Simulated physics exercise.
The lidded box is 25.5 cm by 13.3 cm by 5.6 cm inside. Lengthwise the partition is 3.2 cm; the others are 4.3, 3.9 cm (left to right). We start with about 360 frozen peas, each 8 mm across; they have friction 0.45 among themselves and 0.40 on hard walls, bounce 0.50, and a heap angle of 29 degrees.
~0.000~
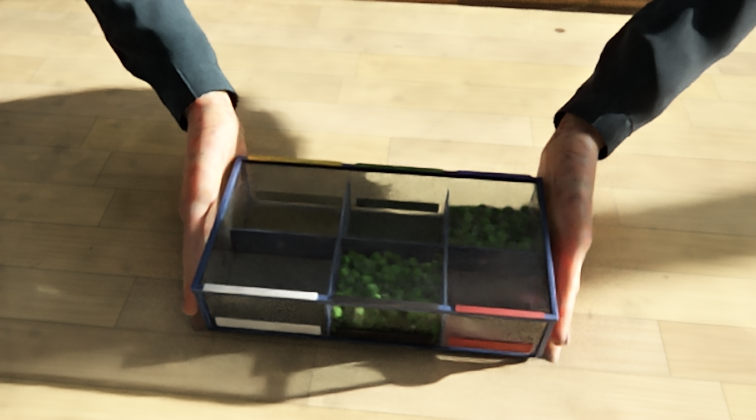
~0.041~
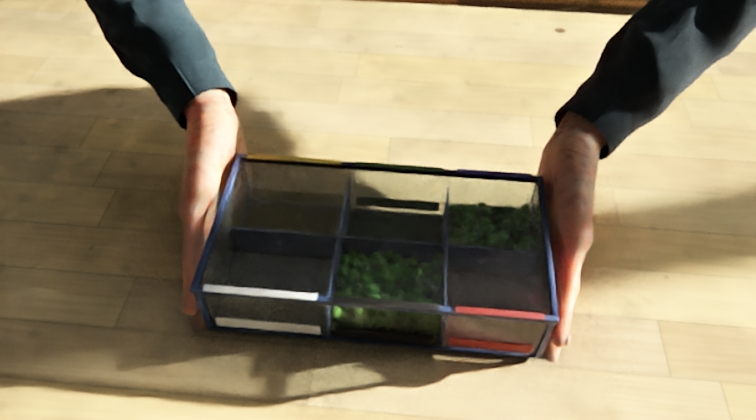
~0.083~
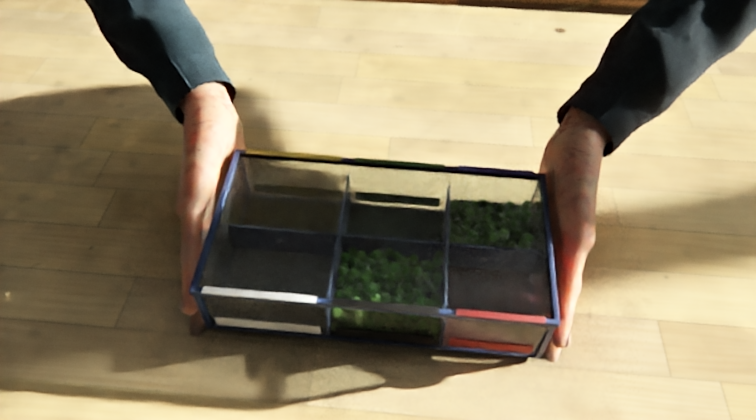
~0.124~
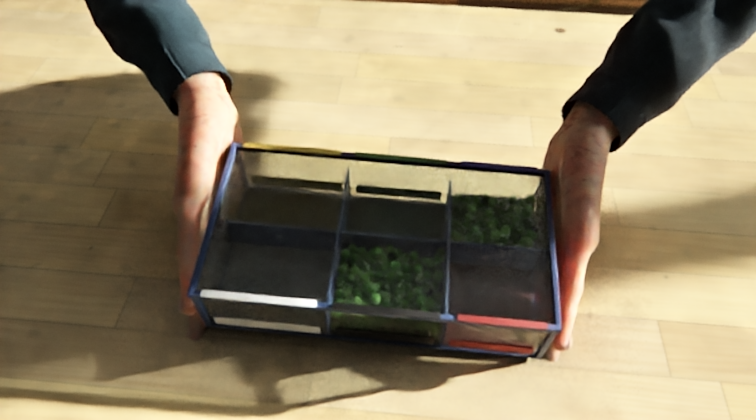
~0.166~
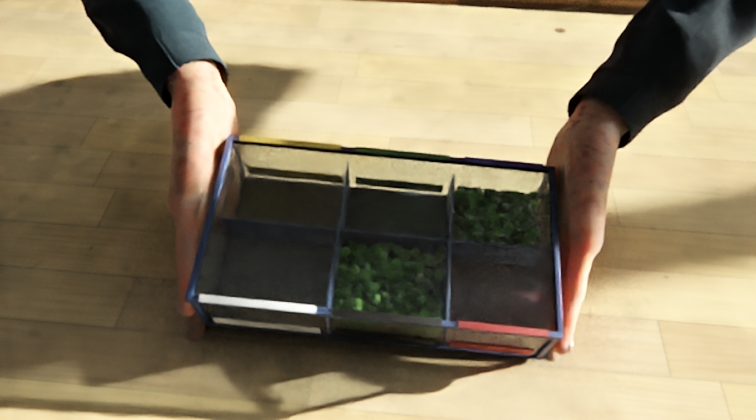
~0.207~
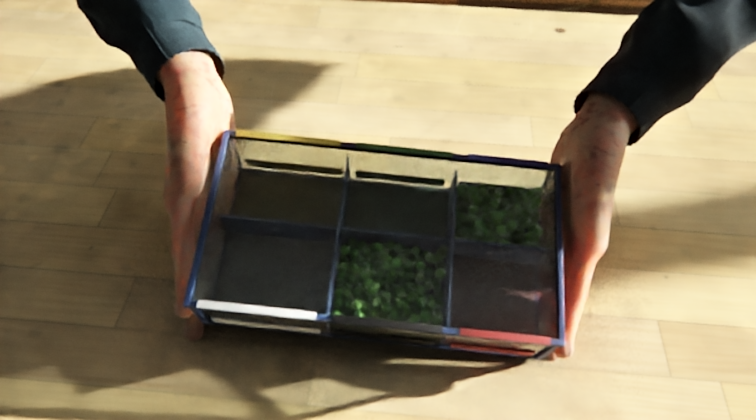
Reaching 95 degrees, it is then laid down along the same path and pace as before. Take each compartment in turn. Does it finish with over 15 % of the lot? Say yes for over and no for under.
Red: Yes; blue: No; green: No; yellow: No; white: No; black: Yes.
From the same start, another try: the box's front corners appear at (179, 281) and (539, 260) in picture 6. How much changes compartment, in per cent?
I'd put it at about 25 per cent.
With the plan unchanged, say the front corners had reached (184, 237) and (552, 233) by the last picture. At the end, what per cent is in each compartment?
Result - red: 0 %; blue: 40 %; green: 35 %; yellow: 15 %; white: 0 %; black: 10 %.
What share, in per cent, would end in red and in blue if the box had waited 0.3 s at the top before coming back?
Red keeps 40% and blue keeps 5%.
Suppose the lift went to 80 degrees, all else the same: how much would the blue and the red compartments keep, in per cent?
Blue 25 %; red 20 %.
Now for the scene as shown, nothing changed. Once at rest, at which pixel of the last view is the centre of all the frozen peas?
Roughly pixel (435, 308).
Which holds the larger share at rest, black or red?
That would be the black compartment.
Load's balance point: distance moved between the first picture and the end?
I'd say close to 3.5 cm in total.
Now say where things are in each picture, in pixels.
The first picture shows box tilt 0 degrees, front corners at (198, 287) and (552, 316); blue 45 %, black 55 %.
The second picture shows box tilt 1 degrees, front corners at (198, 287) and (552, 318).
The third picture shows box tilt 3 degrees, front corners at (196, 289) and (553, 321), lowest corner right front.
The fourth picture shows box tilt 8 degrees, front corners at (195, 292) and (555, 326), lowest corner right front.
The fifth picture shows box tilt 13 degrees, front corners at (193, 296) and (557, 333), lowest corner right front.
The sixth picture shows box tilt 18 degrees, front corners at (191, 301) and (558, 340), lowest corner right front; blue 45 %, black 55 %. Its pace works out near 120 degrees a second.
After 0.93 s, tilt 95 degrees; red 15 %, blue 30 %, black 55 %.
After 1.41 s, tilt 41 degrees; red 35 %, blue 10 %, black 55 %.
After 1.96 s, tilt 0 degrees; red 35 %, blue 10 %, black 55 %.
At rest (2.4 s), red 35 %, blue 10 %, green 0 %, yellow 0 %, white 0 %, black 55 %.
